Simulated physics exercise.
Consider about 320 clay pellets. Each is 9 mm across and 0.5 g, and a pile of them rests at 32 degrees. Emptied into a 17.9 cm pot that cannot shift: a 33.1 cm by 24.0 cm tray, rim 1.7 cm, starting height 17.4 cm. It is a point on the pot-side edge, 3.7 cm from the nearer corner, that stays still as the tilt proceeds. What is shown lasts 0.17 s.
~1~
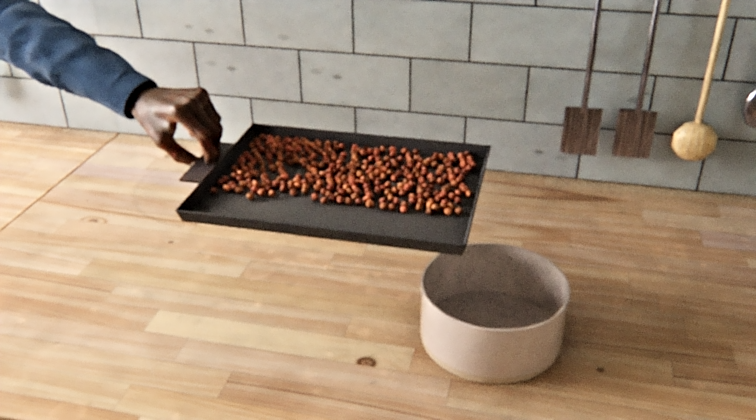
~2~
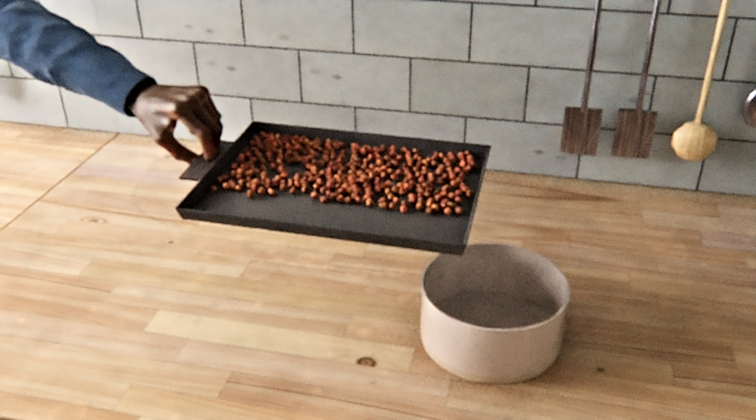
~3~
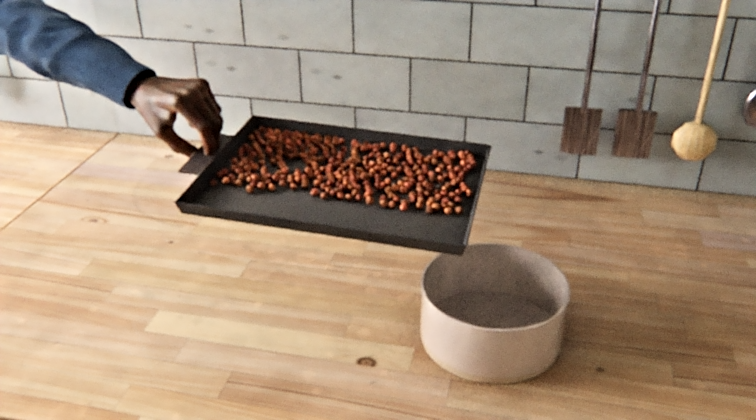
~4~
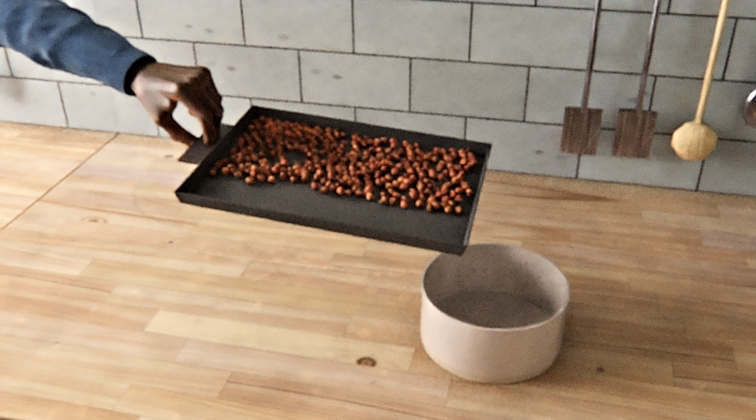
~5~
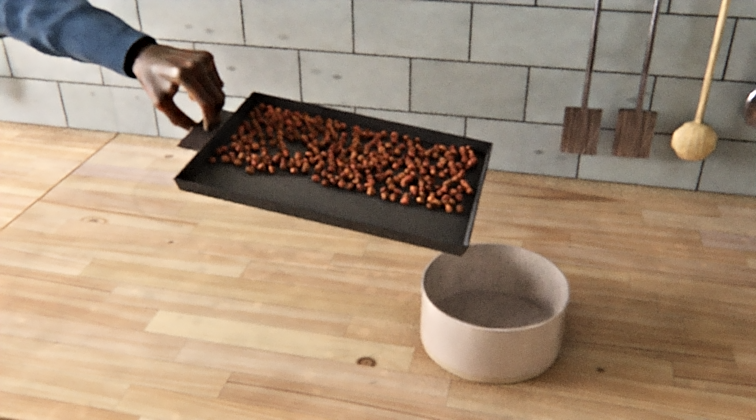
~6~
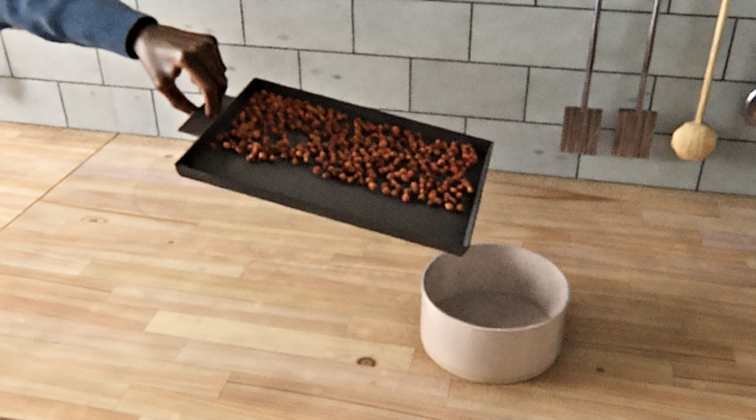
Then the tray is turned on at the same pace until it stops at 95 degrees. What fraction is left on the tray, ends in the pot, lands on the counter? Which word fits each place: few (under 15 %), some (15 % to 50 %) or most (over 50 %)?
Left on the tray gets few; pot gets most; counter gets some.
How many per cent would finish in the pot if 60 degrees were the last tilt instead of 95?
Result: Close to 25 %.
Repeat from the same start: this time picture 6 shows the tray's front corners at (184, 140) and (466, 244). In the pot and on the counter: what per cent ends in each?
In the pot: 60 per cent; on the counter: 40 per cent.
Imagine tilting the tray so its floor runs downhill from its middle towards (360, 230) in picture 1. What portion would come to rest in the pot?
Something like 10 in a hundred.
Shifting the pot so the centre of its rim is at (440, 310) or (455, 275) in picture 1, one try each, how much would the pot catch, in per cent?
Near 30 and 25 percent, one try each.
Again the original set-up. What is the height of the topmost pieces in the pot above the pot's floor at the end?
It reaches roughly 2.5 cm.
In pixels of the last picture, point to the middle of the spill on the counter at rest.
(585, 401).
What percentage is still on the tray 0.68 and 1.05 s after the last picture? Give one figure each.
I'd say roughly 55, then roughly 0.
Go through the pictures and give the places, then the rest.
In the first frame, tray tilt 0 degrees, front corners at (181, 208) and (462, 242); middle of the pieces at (353, 172); pot at (495, 283).
In the second frame, tray tilt 1 degrees, front corners at (181, 206) and (462, 242); middle of the pieces at (353, 171).
In the third frame, tray tilt 2 degrees, front corners at (180, 200) and (463, 242); middle of the pieces at (353, 168).
In the fourth frame, tray tilt 4 degrees, front corners at (180, 190) and (463, 243), lowest corner right front; middle of the pieces at (354, 163).
In the fifth frame, tray tilt 8 degrees, front corners at (180, 177) and (464, 243), lowest corner right front; middle of the pieces at (355, 156).
In the sixth frame, tray tilt 11 degrees, front corners at (180, 163) and (465, 244), lowest corner right front; middle of the pieces at (356, 148); pot at (495, 283).
Then, 0.41 s after the last picture, tilt 52 degrees; the tray holds 100 %, the pot 0 %.
Then, 0.68 s after the last picture, tilt 79 degrees; the tray holds 55 %, the pot 10 %.
Then, 1.05 s after the last picture, tilt 95 degrees; the tray holds 0 %, the pot 55 %.
In the end, tray 0 %, pot 65 %, counter 35 %.
